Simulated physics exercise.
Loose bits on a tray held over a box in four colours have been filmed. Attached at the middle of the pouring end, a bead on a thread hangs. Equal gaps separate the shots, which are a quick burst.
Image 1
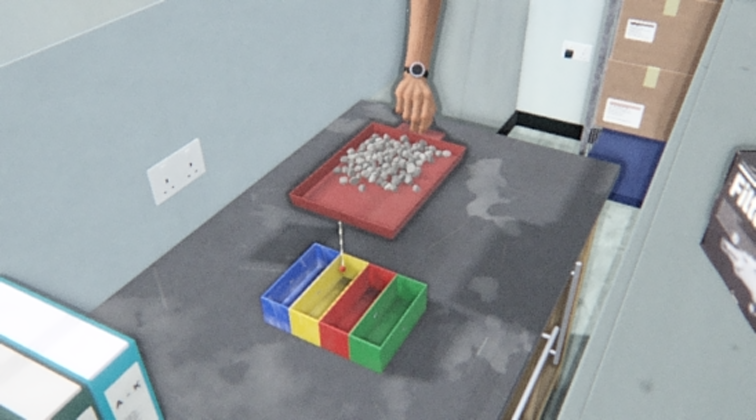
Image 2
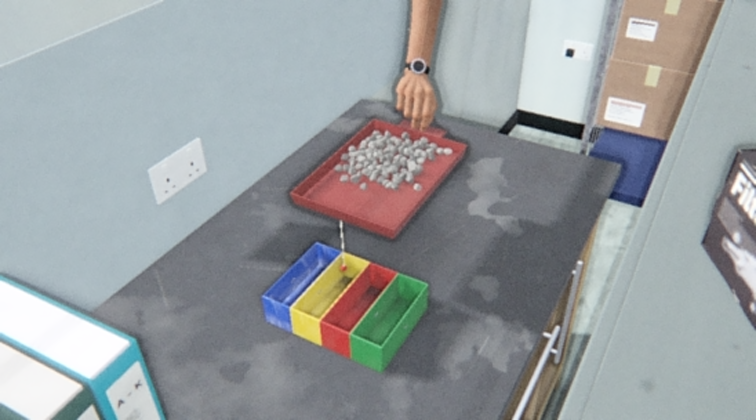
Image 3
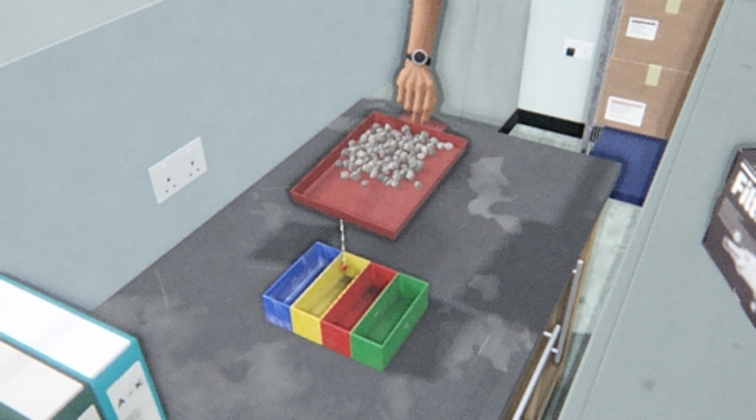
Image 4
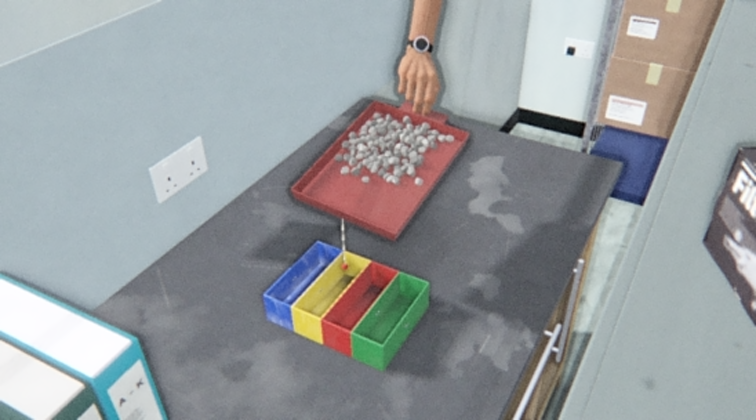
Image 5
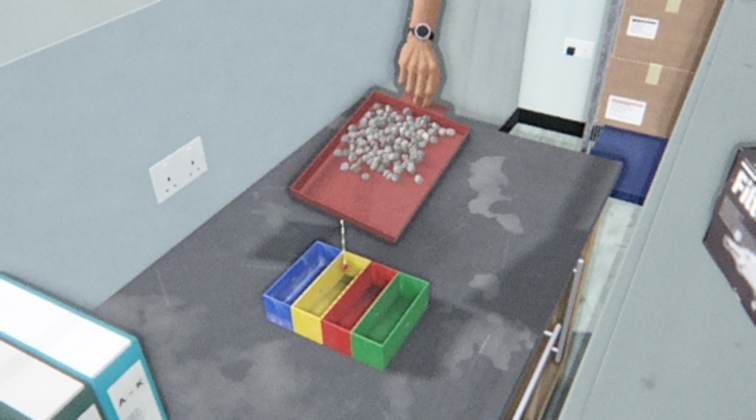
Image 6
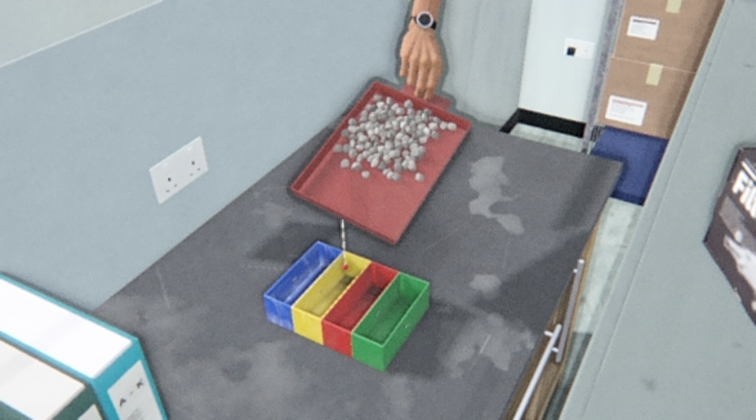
On a dark worktop beside a pale blue wall, a hand with a wristwatch holds the far end of a red tray of grey gravel, behind a box with blue, yellow, red and green cells. The tray starts level, then the hand gradually raises its far end, and it slants toward its lower right corner.
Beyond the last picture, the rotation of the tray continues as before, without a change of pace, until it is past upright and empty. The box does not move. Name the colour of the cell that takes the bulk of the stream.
Green.
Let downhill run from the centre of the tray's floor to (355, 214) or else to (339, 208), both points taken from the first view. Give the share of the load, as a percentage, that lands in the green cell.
10 and 0 per cent, in that order.
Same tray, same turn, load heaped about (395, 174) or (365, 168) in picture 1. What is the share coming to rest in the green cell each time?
In order, 70 % then 70 %.
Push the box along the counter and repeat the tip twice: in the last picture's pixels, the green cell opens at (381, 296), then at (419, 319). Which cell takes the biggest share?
One: That green cell. Two: The red cell.
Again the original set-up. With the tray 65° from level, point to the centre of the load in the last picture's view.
The load is centred near (389, 223).
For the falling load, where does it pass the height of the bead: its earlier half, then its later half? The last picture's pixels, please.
First half (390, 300); second half (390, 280).
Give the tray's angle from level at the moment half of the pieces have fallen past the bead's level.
About 85° of tilt.
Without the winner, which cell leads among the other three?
Second place goes to the red one.
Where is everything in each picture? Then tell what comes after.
Corners of the pouring end near (293, 194) and (392, 228), level; middle of the load near (389, 159), bits of gravel; bead on its thread near (343, 269); blue cell near (277, 313); yellow cell near (305, 325); red cell near (334, 338); green cell near (365, 352), in the first picture.
Corners of the pouring end near (294, 193) and (393, 228), level; middle of the load near (390, 157), in the second picture.
Corners of the pouring end near (294, 191) and (394, 229), tipped barely, lowest at the right corner; middle of the load near (390, 152), in the third picture.
Corners of the pouring end near (294, 189) and (395, 231), tipped a little, lowest at the right corner; middle of the load near (391, 144), in the fourth picture.
Corners of the pouring end near (294, 188) and (394, 234), tipped clearly, lowest at the right corner; middle of the load near (391, 138), in the fifth picture.
Corners of the pouring end near (294, 187) and (395, 238), tipped clearly, lowest at the right corner; middle of the load near (391, 133); blue cell near (279, 311); yellow cell near (307, 323); red cell near (337, 336); green cell near (368, 350), in the sixth picture.
Shortly afterwards, tray tipped steeply; the bulk on the tray; a little falling or outside the box.
Next, tray tipped past a quarter turn; a little on the tray; near half in the green cell; near a quarter in the red cell; a little falling or outside the box.
Some moments later, tray tipped past a quarter turn; near two thirds in the green cell; near a third in the red cell; a little falling or outside the box.
In the end, tray tipped past a quarter turn; near two thirds in the green cell; near a third in the red cell; none at all in the yellow cell; none at all in the blue cell; a little outside the box.
